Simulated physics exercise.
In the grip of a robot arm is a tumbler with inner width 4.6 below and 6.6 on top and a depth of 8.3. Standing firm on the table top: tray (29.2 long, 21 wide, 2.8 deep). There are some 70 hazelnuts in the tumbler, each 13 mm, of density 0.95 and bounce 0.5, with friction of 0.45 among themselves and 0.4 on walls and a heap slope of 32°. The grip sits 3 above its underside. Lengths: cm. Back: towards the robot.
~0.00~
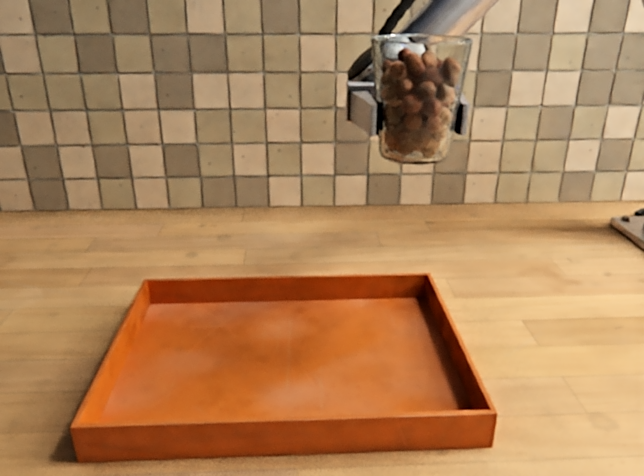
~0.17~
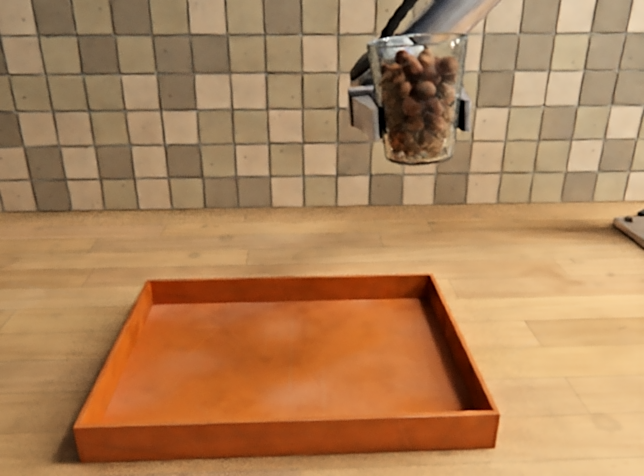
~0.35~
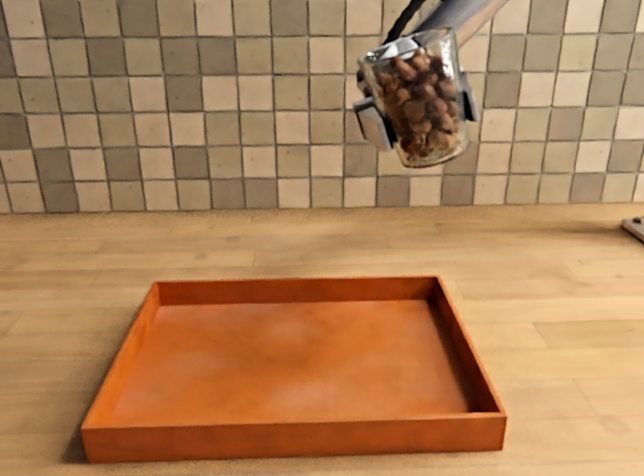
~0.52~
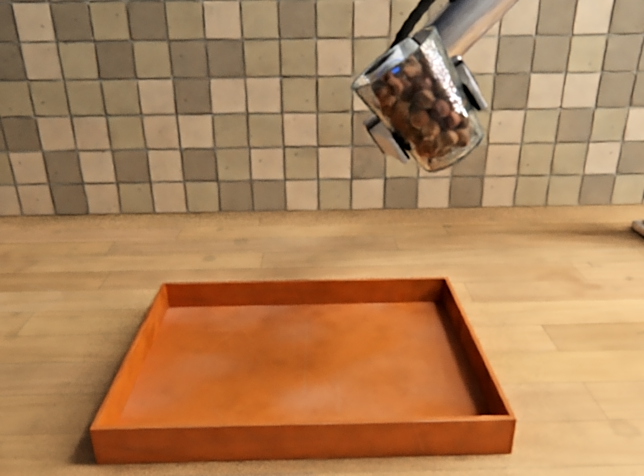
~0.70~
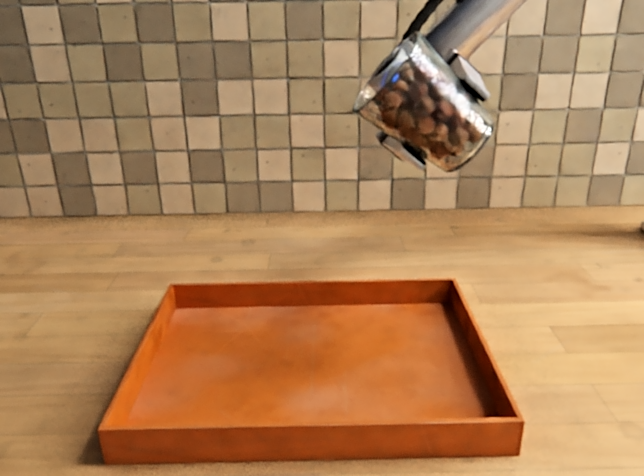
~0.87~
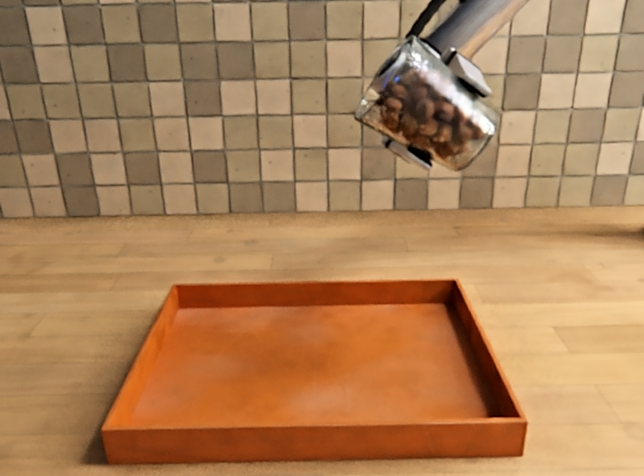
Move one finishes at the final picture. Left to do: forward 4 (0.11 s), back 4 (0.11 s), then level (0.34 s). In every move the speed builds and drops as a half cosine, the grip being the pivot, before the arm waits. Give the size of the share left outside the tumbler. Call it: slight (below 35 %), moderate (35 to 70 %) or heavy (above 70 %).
Slight.
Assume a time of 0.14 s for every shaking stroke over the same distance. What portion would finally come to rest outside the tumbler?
It would be some 5 %.
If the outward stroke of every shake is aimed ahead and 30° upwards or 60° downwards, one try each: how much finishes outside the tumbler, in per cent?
It comes to around 30 per cent on the first try and around 0 per cent on the second.
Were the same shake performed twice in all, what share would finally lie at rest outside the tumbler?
In that case, some 35 per cent.
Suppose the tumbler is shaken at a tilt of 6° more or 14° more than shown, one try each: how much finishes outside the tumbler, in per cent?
I'd expect close to 25 and then 40 per cent.
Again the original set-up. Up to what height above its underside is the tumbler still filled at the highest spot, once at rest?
Top of the fill: Near 7.0 cm.
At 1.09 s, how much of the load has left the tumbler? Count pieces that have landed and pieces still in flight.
15 %.
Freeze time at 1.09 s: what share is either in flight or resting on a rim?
Roughly 15 per cent.
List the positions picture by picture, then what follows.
Tumbler middle at (417, 101), level; upper third of the load around (415, 73), from x 390 to 450, top at y 60; 67 in the tumbler, in the first frame.
Tumbler middle at (418, 102), tilted 5° forward; upper third of the load around (414, 74), from x 385 to 450, top at y 60, in the second frame.
Tumbler middle at (421, 104), tilted 19° forward; upper third of the load around (420, 78), from x 385 to 450, top at y 65, in the third frame.
Tumbler middle at (425, 108), tilted 36° forward; upper third of the load around (420, 86), from x 385 to 465, top at y 70, in the fourth frame.
Tumbler middle at (429, 111), tilted 50° forward; upper third of the load around (421, 91), from x 385 to 475, top at y 75, in the fifth frame.
Tumbler middle at (431, 112), tilted 55° forward; upper third of the load around (420, 94), from x 385 to 480, top at y 80; 67 in the tumbler, in the sixth frame.
By 1.09 s, tilted 55° forward, highest piece 25 above the table; 57 in the tumbler, 10 in flight or on a rim.
By 1.32 s, tilted 13° forward, highest piece 27 above the table; 53 in the tumbler, 14 in the tray.
By 1.63 s, level, highest piece 26 above the table; 53 in the tumbler, 14 in the tray.
By 2.68 s, level, highest piece 26 above the table; 53 in the tumbler, 14 in the tray.
Final count, 53 in the tumbler, 14 in the tray. That is 21 % outside the tumbler.
